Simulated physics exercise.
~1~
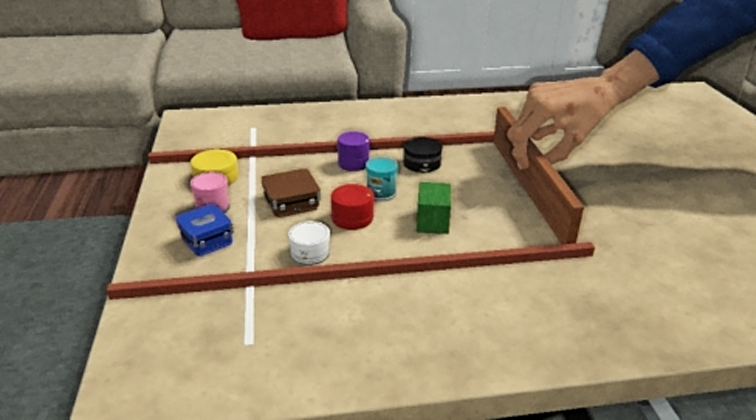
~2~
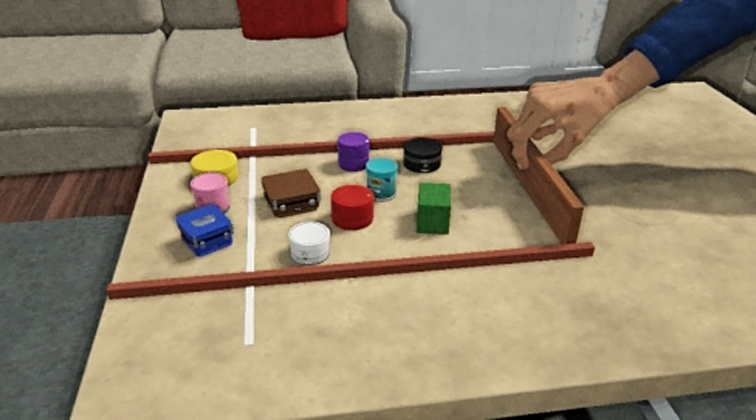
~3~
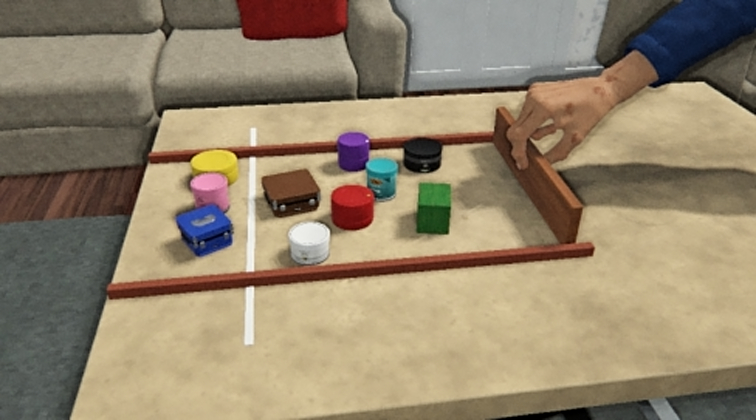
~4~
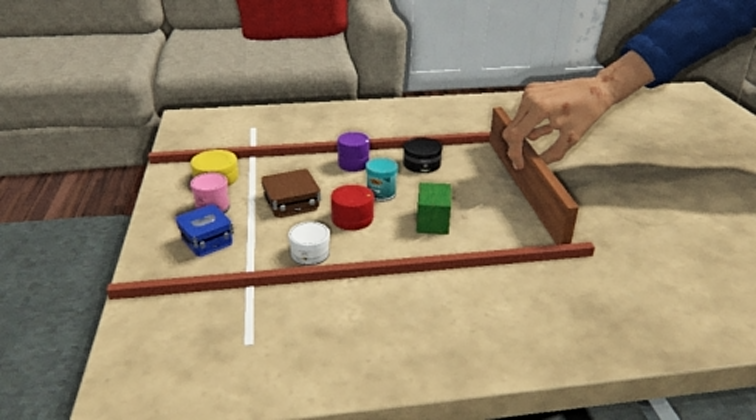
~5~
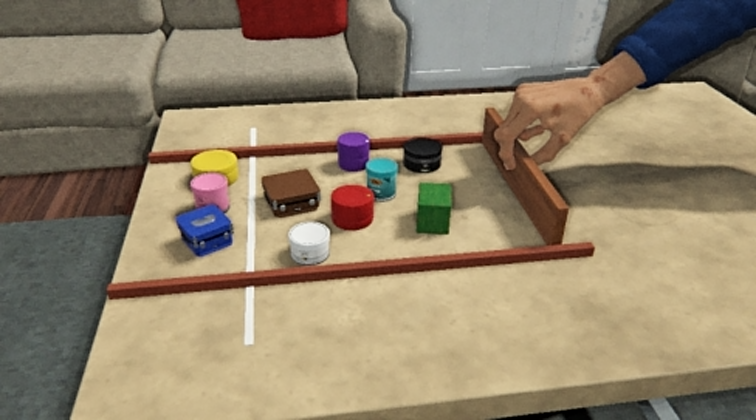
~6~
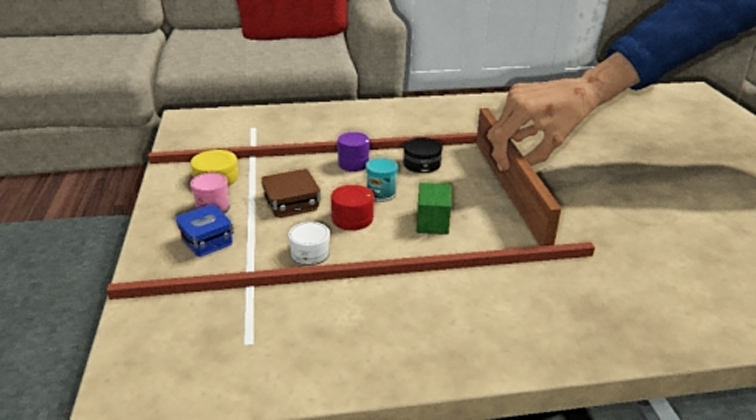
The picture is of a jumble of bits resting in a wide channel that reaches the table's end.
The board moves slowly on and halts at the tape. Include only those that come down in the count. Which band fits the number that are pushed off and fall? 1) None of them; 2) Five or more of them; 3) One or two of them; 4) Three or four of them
None of them.
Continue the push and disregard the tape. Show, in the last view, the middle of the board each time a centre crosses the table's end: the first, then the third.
At (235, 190) for the first, at (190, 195) for the third.
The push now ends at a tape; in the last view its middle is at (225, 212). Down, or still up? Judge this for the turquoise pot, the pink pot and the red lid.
In order, the turquoise pot keeps its spot, then the pink pot goes off the edge, then the red lid keeps its spot.
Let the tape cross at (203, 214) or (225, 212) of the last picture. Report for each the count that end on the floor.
Tallies in order: 1 and 1.
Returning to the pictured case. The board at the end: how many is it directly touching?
5 in contact.
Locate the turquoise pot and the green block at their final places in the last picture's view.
Turquoise pot: (235, 190); green block: (233, 225).
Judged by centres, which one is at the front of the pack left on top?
It would be the pink pot.
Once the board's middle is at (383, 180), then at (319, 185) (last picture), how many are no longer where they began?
Counts: 5, 7.
Soon after, none off yet; blue case at rest near (205, 232); yellow lid at rest near (215, 169); pink pot at rest near (211, 195).
At rest, the number that fall off is zero.
